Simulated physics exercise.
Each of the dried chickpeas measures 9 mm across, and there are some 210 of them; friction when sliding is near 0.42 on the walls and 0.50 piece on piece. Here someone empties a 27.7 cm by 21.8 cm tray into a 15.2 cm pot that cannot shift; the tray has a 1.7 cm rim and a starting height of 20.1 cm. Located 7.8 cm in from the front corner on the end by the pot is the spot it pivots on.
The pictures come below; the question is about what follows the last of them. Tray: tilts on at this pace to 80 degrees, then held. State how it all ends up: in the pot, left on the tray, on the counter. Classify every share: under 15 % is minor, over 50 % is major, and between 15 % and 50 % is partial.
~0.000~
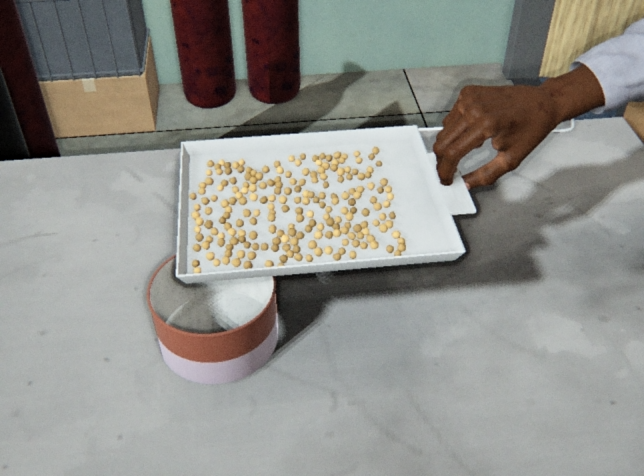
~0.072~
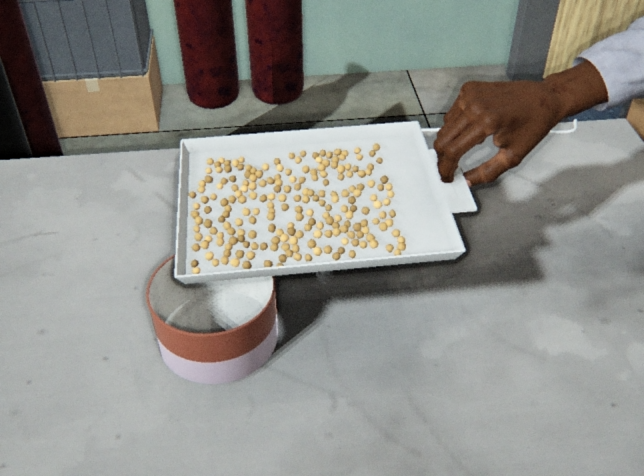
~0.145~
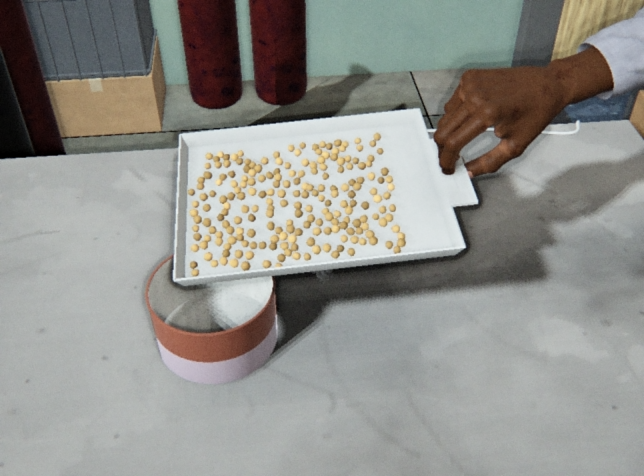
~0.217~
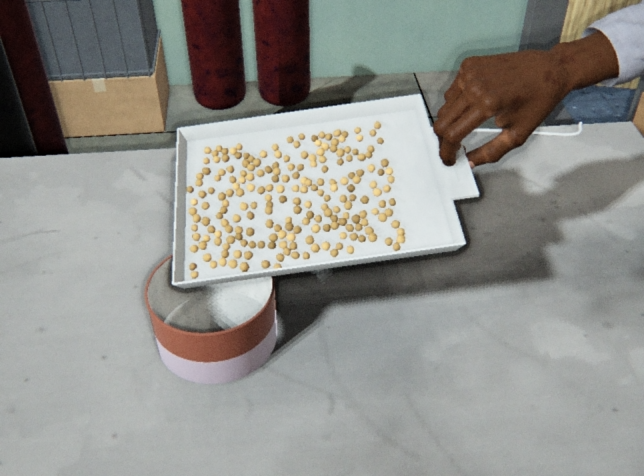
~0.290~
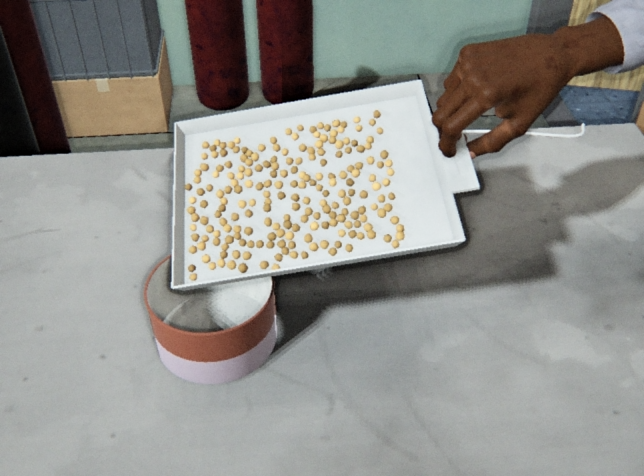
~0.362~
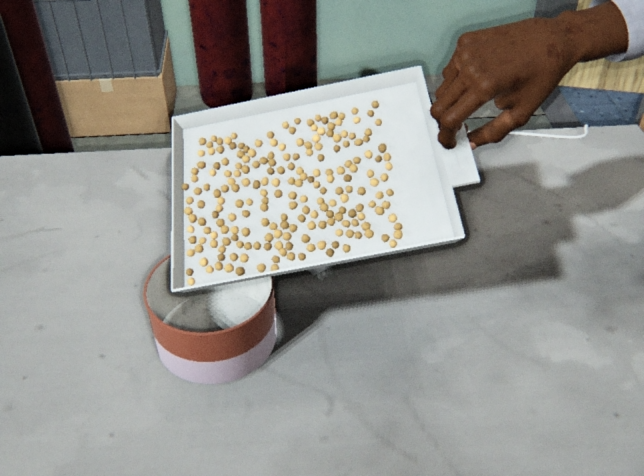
Pot: Minor, tray: Minor, counter: Major.
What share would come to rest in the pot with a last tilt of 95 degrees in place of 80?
I'd put it at close to 15 per cent.
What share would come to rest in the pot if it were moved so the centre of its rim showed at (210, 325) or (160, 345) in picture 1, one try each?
In order, about 90 and about 75 per cent.
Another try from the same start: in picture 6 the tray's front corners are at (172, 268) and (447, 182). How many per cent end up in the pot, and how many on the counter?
Split: Pot = 30, counter = 70.
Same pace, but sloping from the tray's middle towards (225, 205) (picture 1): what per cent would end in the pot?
Roughly 30 percent of them.
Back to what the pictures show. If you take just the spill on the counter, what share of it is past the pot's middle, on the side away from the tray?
That comes to roughly 70 percent.
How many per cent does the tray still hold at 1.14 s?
Estimate: About 95 percent.
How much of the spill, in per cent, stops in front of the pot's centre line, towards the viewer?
Estimate: Close to 100 per cent of the pieces.
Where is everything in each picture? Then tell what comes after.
In the first picture, tray tilt 0 degrees, front corners at (184, 271) and (457, 247); middle of the pieces at (286, 209); pot at (212, 287).
In the second picture, tray tilt 1 degrees, front corners at (183, 271) and (457, 246); middle of the pieces at (285, 207).
In the third picture, tray tilt 5 degrees, front corners at (181, 274) and (457, 243), lowest corner left front; middle of the pieces at (284, 203).
In the fourth picture, tray tilt 10 degrees, front corners at (180, 278) and (457, 239), lowest corner left front; middle of the pieces at (283, 199).
In the fifth picture, tray tilt 14 degrees, front corners at (179, 281) and (456, 235), lowest corner left front; middle of the pieces at (282, 196).
In the sixth picture, tray tilt 19 degrees, front corners at (179, 284) and (455, 232), lowest corner left front; middle of the pieces at (279, 194); pot at (209, 285). The tray's pace is about 65 degrees a second.
After 0.83 s, tilt 48 degrees; the tray holds 100 %, the pot 0 %.
After 1.14 s, tilt 68 degrees; the tray holds 95 %, the pot 0 %.
Then, at 1.54 s, tilt 80 degrees; the tray holds 35 %, the pot 0 %.
At rest (2.7 s), pot 0 %, tray 0 %, counter 100 %.
